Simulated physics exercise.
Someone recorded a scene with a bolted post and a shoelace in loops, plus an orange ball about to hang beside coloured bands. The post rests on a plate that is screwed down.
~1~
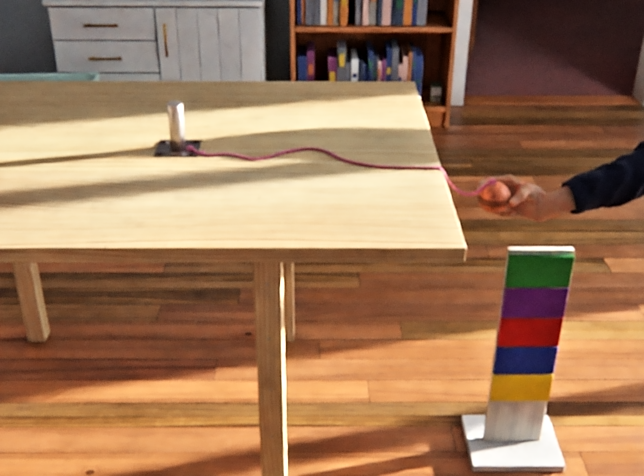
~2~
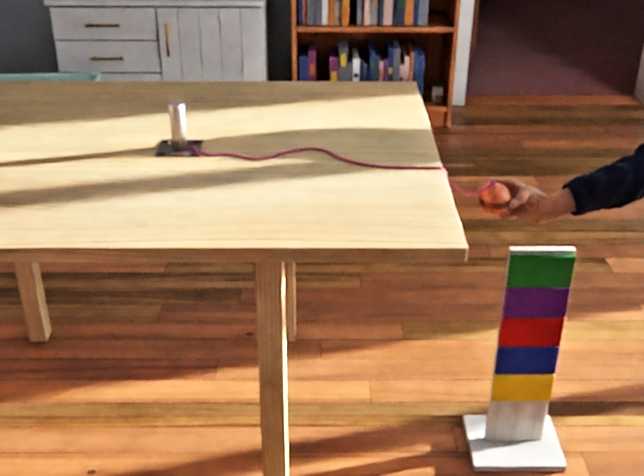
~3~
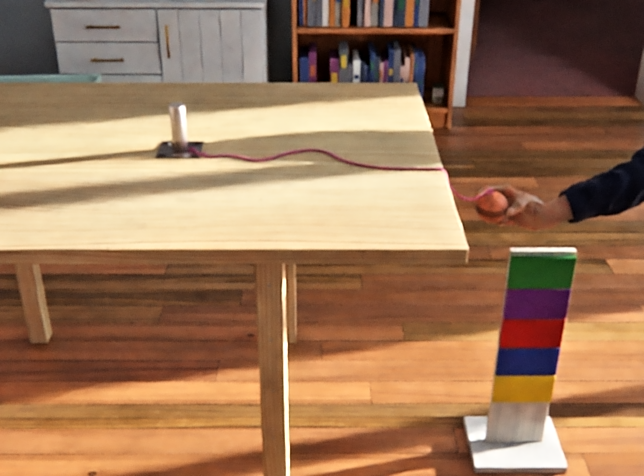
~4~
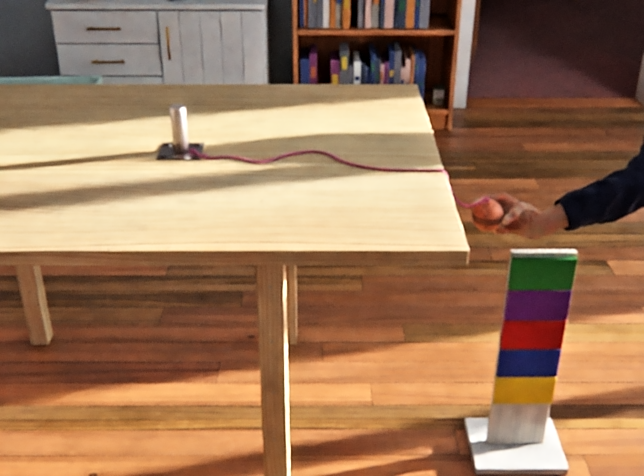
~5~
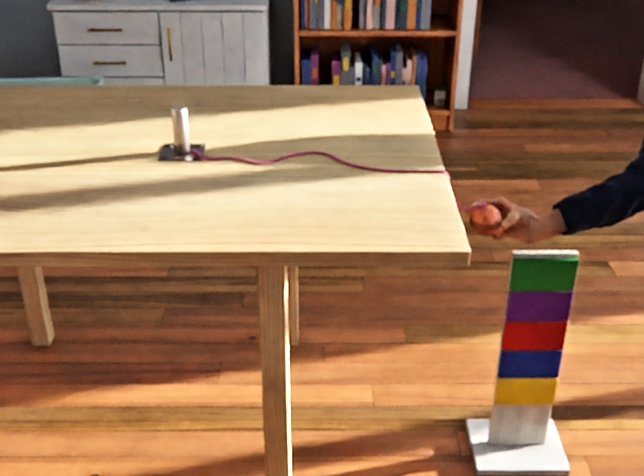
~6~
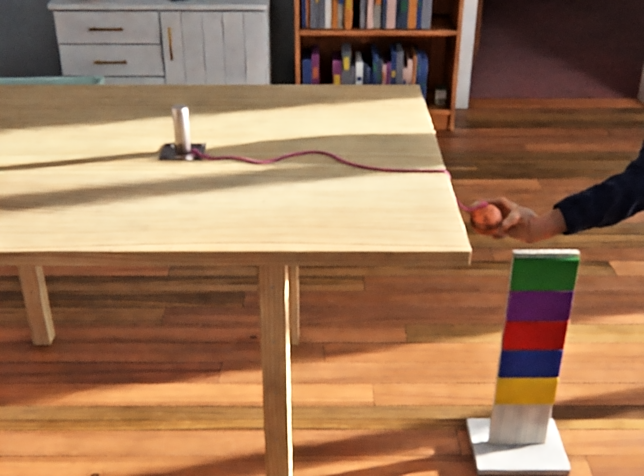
A hand lowering an orange ball on a shoelace slightly beside a wooden table edge, above a stand of coloured bands.
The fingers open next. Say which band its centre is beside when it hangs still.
Its centre is beside the green band.
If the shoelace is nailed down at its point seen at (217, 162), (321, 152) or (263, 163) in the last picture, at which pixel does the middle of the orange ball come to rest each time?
In order of the tries: About (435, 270), then (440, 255), then (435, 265).
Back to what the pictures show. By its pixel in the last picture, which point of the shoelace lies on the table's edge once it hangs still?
The point at (411, 171).
Soon after, ball near (465, 268); level with green.
After that, ball near (428, 273); level with green.
And then, ball near (426, 273); level with green.
In the end, ball near (433, 274); level with green. Its centre hangs level with the green band.
